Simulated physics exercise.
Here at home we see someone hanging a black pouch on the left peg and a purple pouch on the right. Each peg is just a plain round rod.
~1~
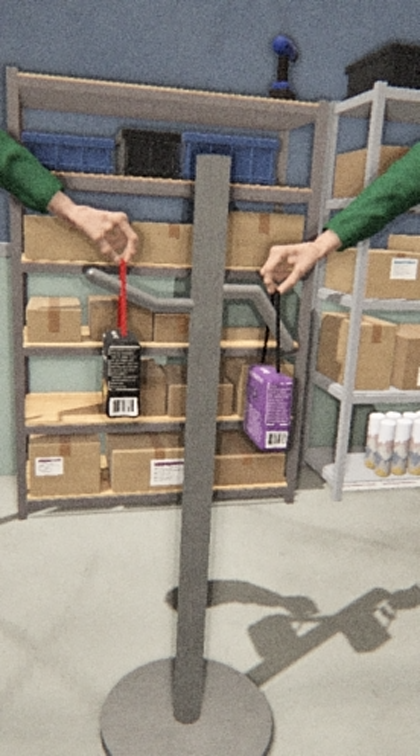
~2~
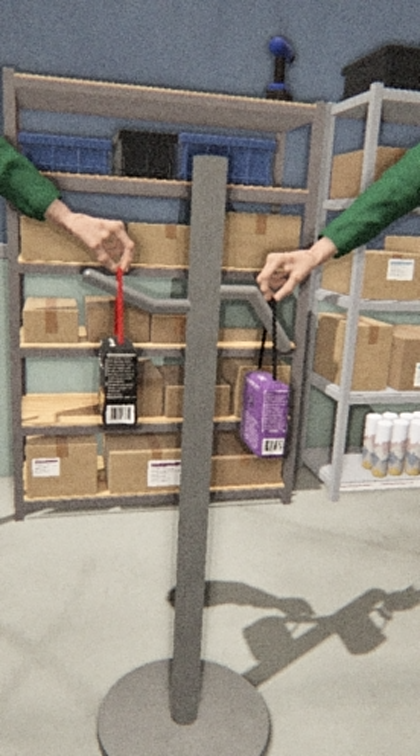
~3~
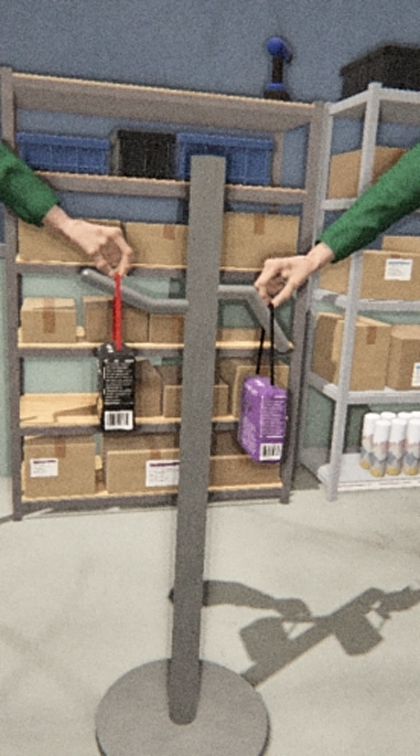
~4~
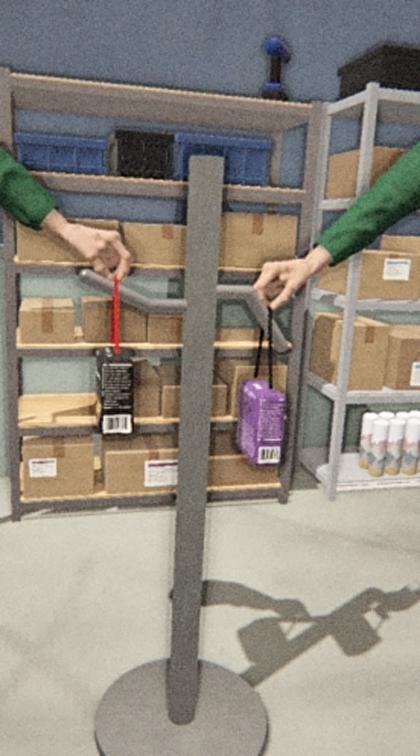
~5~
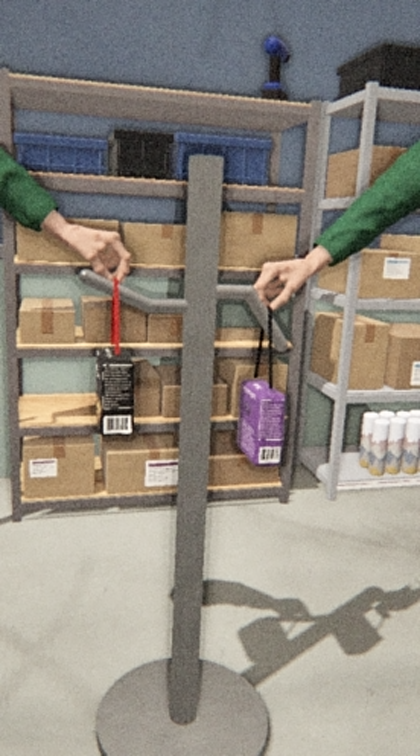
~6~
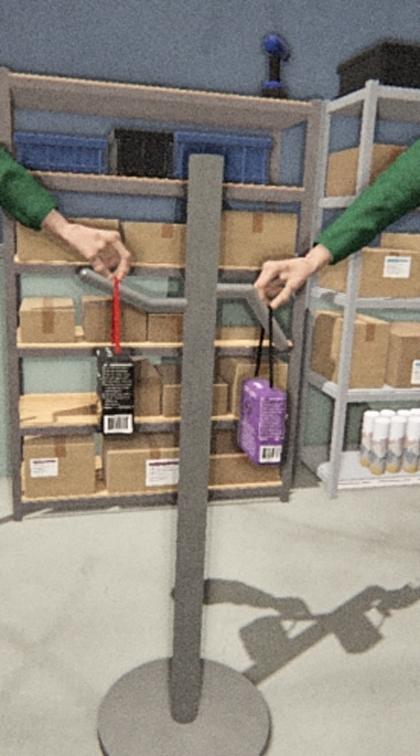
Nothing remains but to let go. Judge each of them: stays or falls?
Black pouch: Stays, purple pouch: Falls.
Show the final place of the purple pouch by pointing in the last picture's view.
At about (192, 710).
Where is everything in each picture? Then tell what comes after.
In the first frame, black pouch (121, 373); purple pouch (267, 406); left peg tip (93, 275); right peg tip (288, 345).
In the second frame, black pouch (117, 380); purple pouch (264, 413).
In the third frame, black pouch (115, 386); purple pouch (261, 418).
In the fourth frame, black pouch (114, 390); purple pouch (260, 421).
In the fifth frame, black pouch (114, 390); purple pouch (260, 422).
In the sixth frame, black pouch (115, 389); purple pouch (261, 421); left peg tip (86, 276), pointing up; right peg tip (282, 344), sloping steeply down.
Then, 0.24 s past the final frame, black pouch on its peg near (116, 393); purple pouch falling near (256, 491).
Then, 0.44 s past the final frame, black pouch on its peg near (119, 393); purple pouch on the floor near (240, 686).
Then, 0.64 s past the final frame, black pouch on its peg near (123, 394); purple pouch on the floor near (192, 710).
When it is over, black pouch on its peg near (123, 394); purple pouch on the floor near (192, 710). The black pouch holds on and the purple pouch comes down.
